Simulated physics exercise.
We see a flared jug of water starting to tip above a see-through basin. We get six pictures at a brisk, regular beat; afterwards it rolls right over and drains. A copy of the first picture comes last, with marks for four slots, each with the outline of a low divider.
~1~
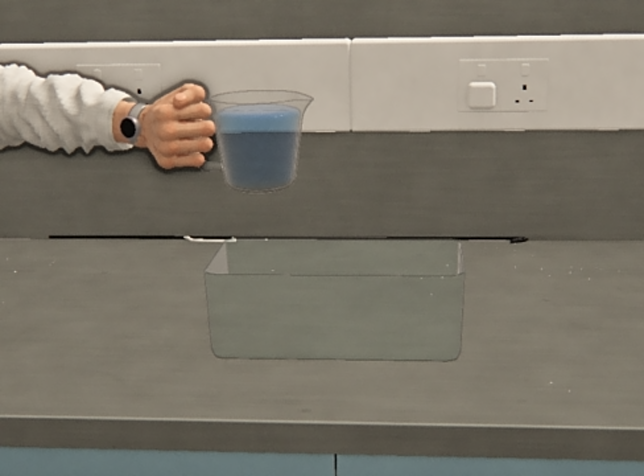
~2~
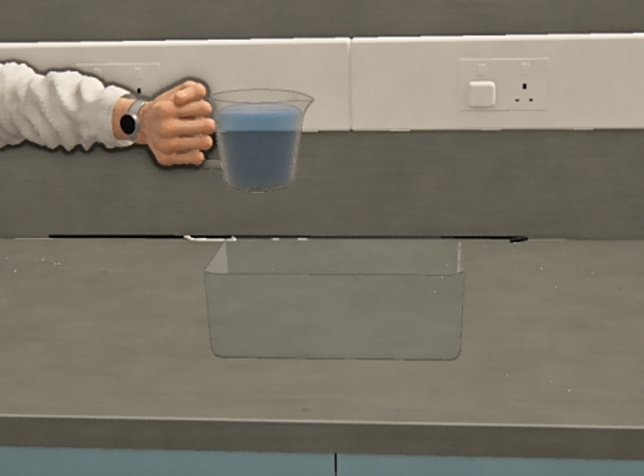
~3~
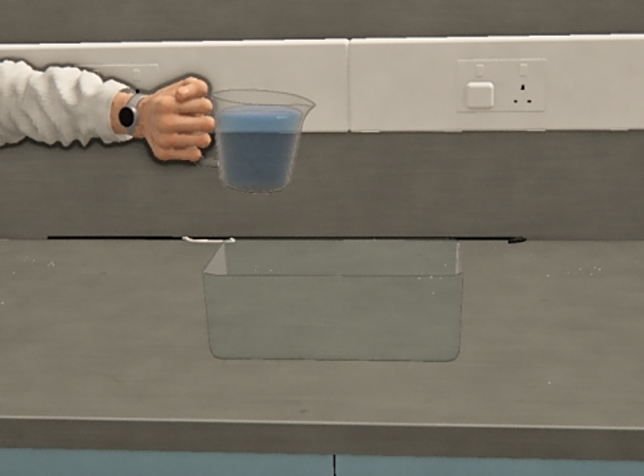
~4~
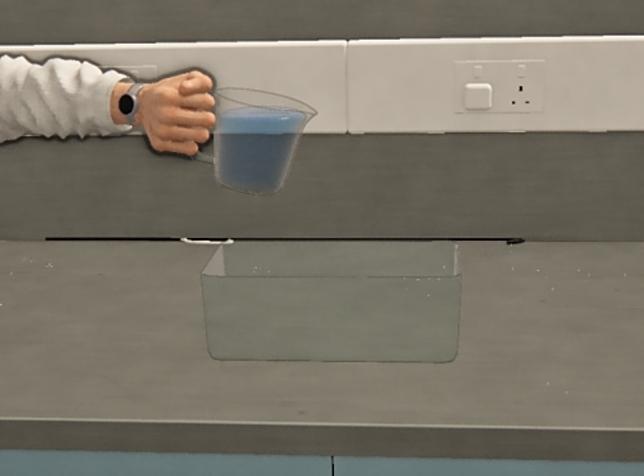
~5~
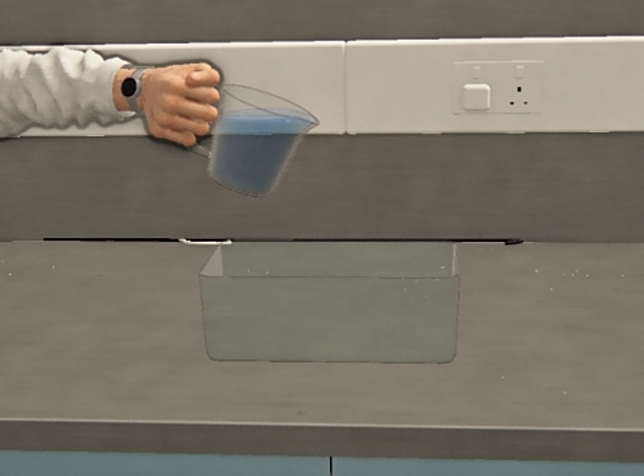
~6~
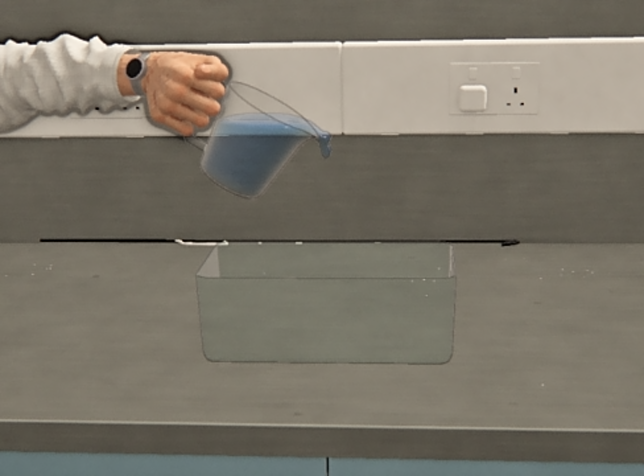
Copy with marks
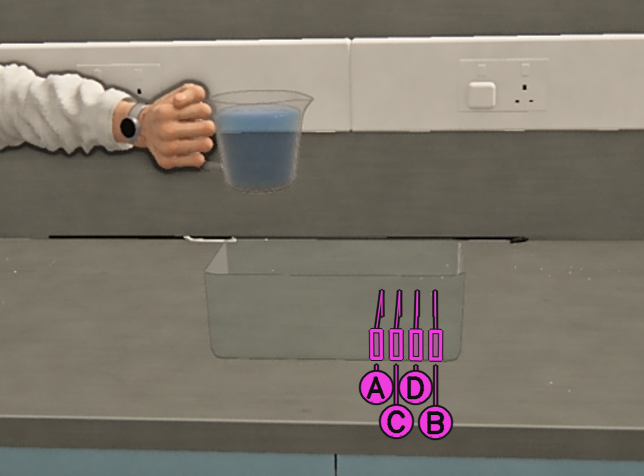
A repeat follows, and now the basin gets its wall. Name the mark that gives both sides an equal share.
A works best here.
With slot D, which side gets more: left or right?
The left side.
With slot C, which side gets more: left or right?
The left one.
On the marked copy, A at (376, 365); B at (435, 366); C at (396, 365); D at (415, 365).
Choosing A, about 44 % ends left of the wall and 55 % right of it.
Choosing B, about 90 % ends left of the wall and 8 % right of it.
Choosing C, about 82 % ends left of the wall and 16 % right of it.
Choosing D, about 92 % ends left of the wall and 6 % right of it.
